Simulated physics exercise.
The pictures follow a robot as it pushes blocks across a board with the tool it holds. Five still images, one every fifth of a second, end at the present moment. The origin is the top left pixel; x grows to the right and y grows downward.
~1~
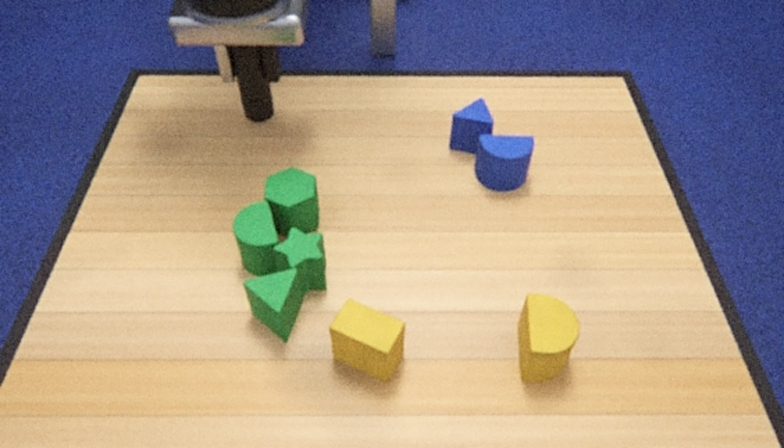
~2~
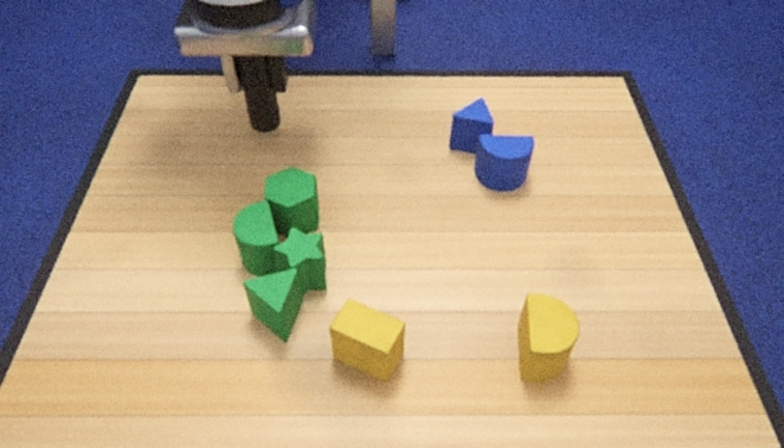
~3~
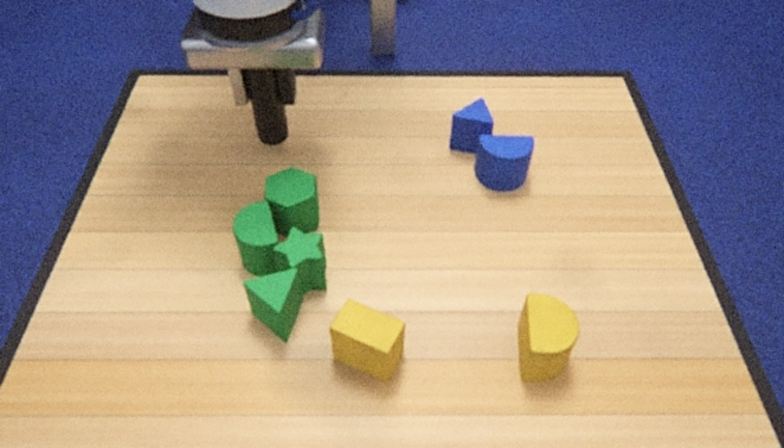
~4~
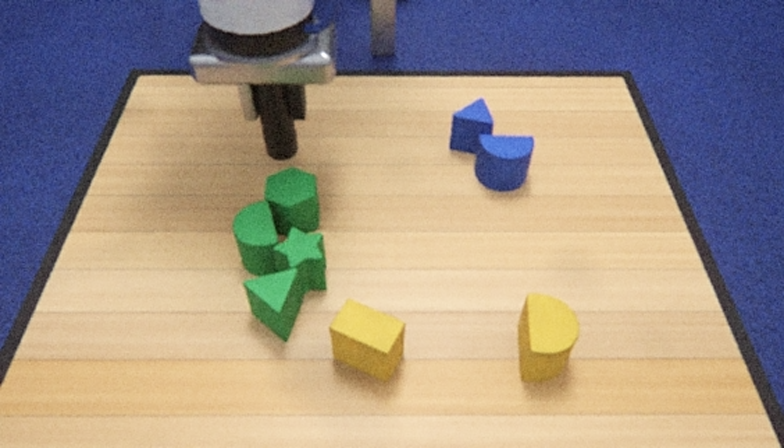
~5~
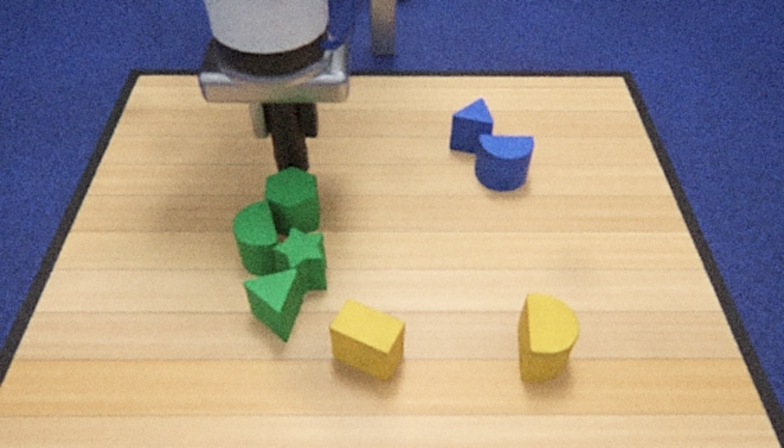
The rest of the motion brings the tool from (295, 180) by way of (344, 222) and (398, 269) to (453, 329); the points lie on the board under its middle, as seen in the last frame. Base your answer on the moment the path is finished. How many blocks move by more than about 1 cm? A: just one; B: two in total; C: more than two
My pick is A.
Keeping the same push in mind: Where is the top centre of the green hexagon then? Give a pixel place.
At pixel (295, 203).
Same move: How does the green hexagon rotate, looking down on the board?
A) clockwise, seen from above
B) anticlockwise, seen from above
I choose A.
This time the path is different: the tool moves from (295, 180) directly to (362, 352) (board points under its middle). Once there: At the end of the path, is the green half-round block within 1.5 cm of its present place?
I believe not.
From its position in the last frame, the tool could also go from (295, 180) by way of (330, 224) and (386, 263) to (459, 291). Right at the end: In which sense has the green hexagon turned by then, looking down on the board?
It goes round the way clock hands do.
What follows on the original path. One third of the way, tool at (343, 210); green hexagon at (295, 203), turned 55° clockwise.
Two thirds of the way, tool at (399, 258); green hexagon at (295, 203), turned 55° clockwise.
At the end, tool at (455, 319); green hexagon at (295, 203), turned 55° clockwise; green star-shaped block still.
